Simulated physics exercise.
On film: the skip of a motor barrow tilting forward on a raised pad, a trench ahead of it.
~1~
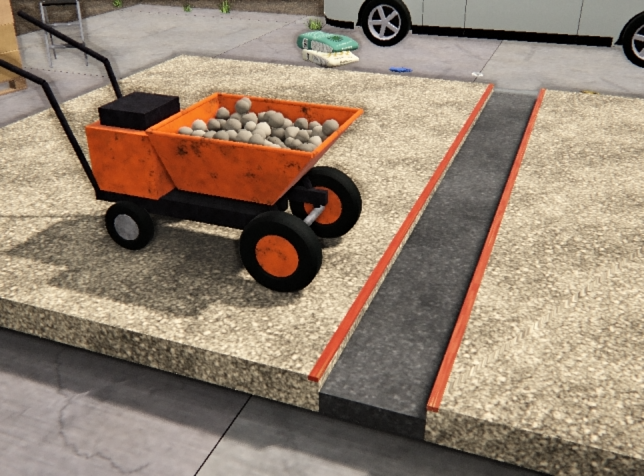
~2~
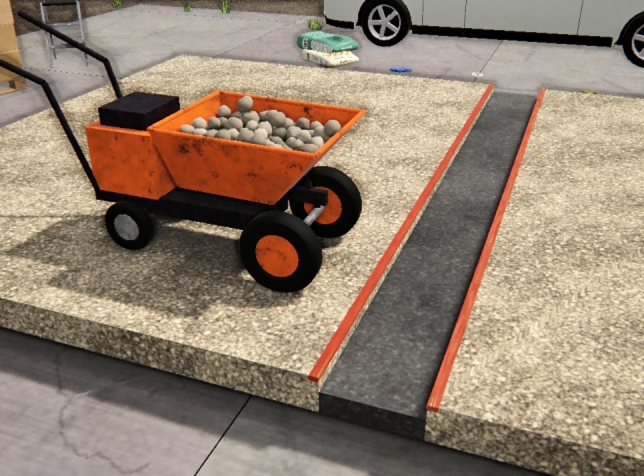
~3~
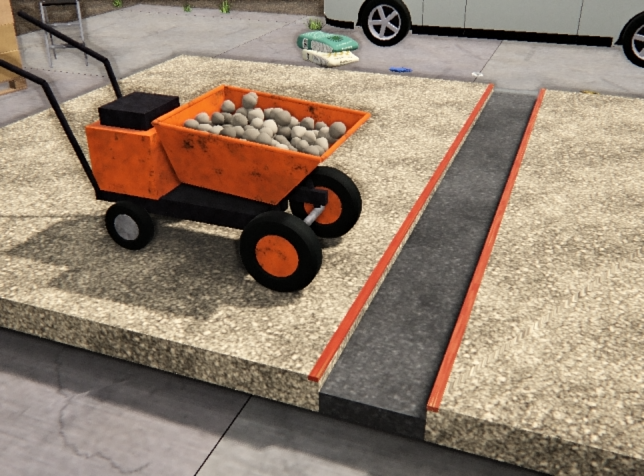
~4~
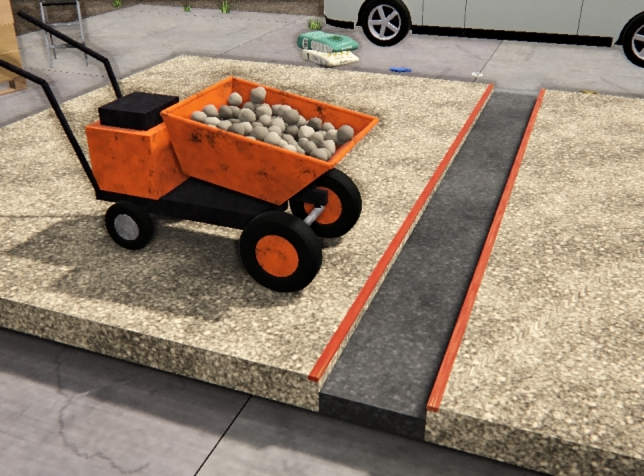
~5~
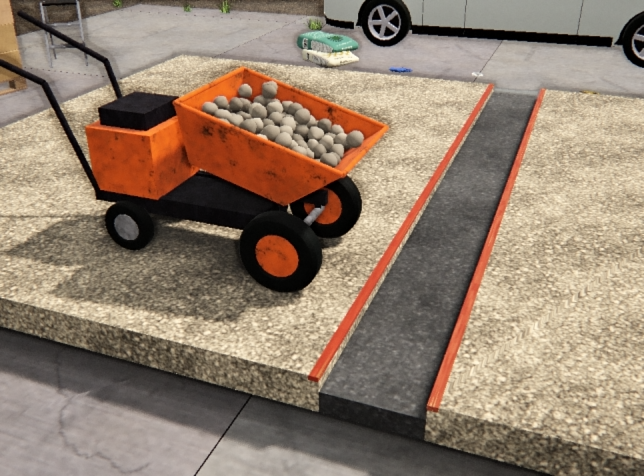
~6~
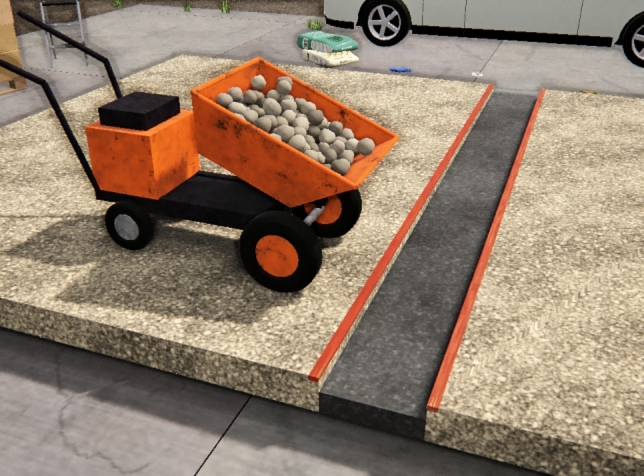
An orange motor barrow stands still while its skip of rounded stones tilts forward.
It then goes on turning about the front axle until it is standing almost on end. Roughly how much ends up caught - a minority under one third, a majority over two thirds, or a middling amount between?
Its aim will yield a share of a third to two thirds.
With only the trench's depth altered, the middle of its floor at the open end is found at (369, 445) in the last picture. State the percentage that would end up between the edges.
It works out to some 90 per cent.
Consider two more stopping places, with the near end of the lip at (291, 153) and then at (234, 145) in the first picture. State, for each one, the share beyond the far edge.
That would be roughly 10 in a hundred and then roughly 0 in a hundred.
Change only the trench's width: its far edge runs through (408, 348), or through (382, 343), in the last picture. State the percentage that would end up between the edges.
20 % and 0 %, give or take.
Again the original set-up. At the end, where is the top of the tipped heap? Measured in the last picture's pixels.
Near (444, 265).
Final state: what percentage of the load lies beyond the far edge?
About 25 %.
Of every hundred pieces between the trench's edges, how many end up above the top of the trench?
Roughly 50 %.
Just after the last frame, skip tipped steeply; every one in the skip.
A moment on, skip tipped right over; roughly two thirds in the skip; roughly a quarter in or heaped over the trench; just a few beyond it; about a tenth falling.
Further on, skip tipped right over; roughly a quarter in the skip; roughly half in or heaped over the trench; roughly a quarter beyond it.
When it is over, skip tipped right over; roughly a quarter in the skip; roughly half in or heaped over the trench; roughly a quarter beyond it.
